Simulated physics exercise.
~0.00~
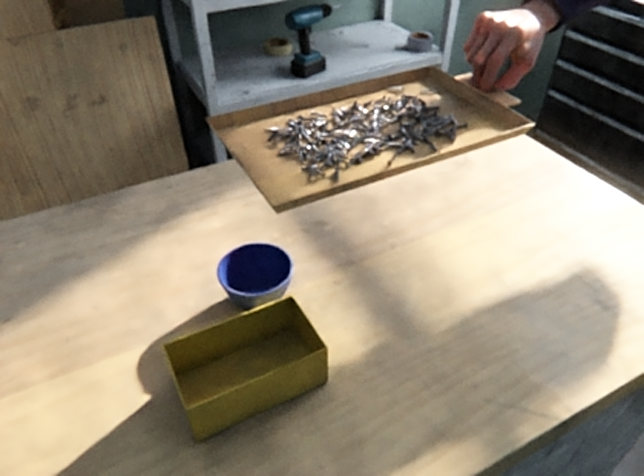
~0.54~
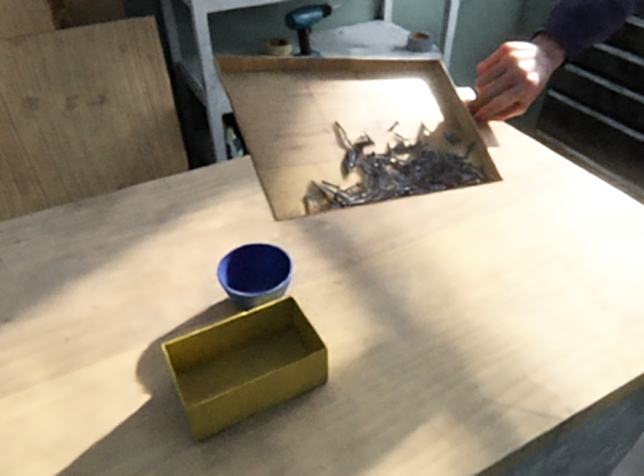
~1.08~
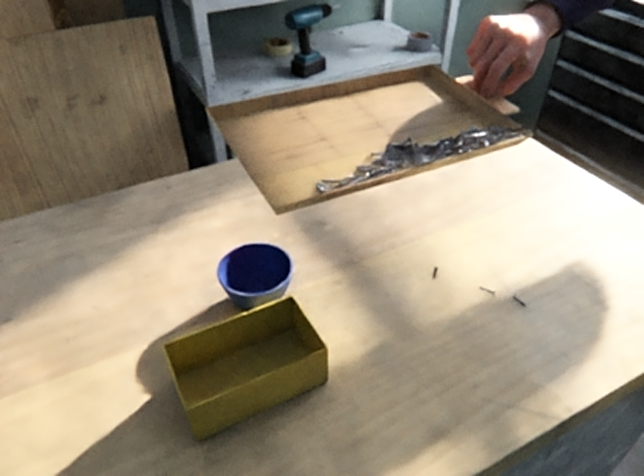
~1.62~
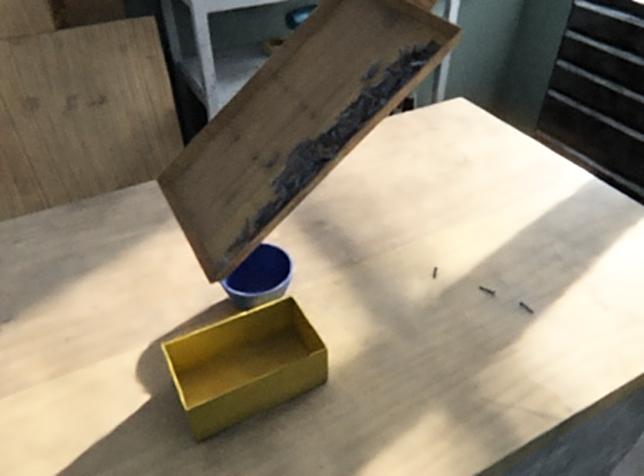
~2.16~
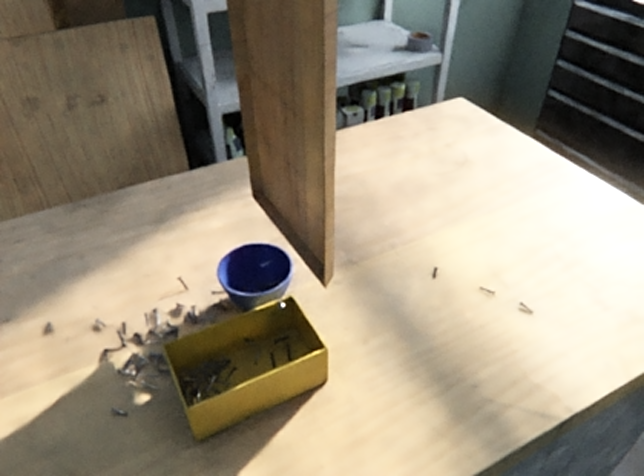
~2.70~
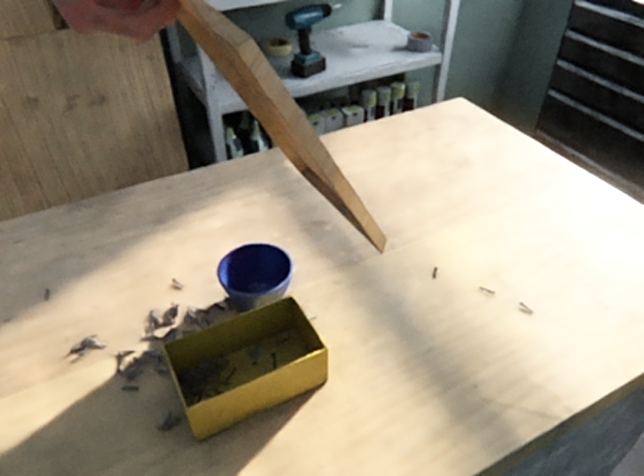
A hand tilts a tray of screws, spilling them into a yellow tin and around it.
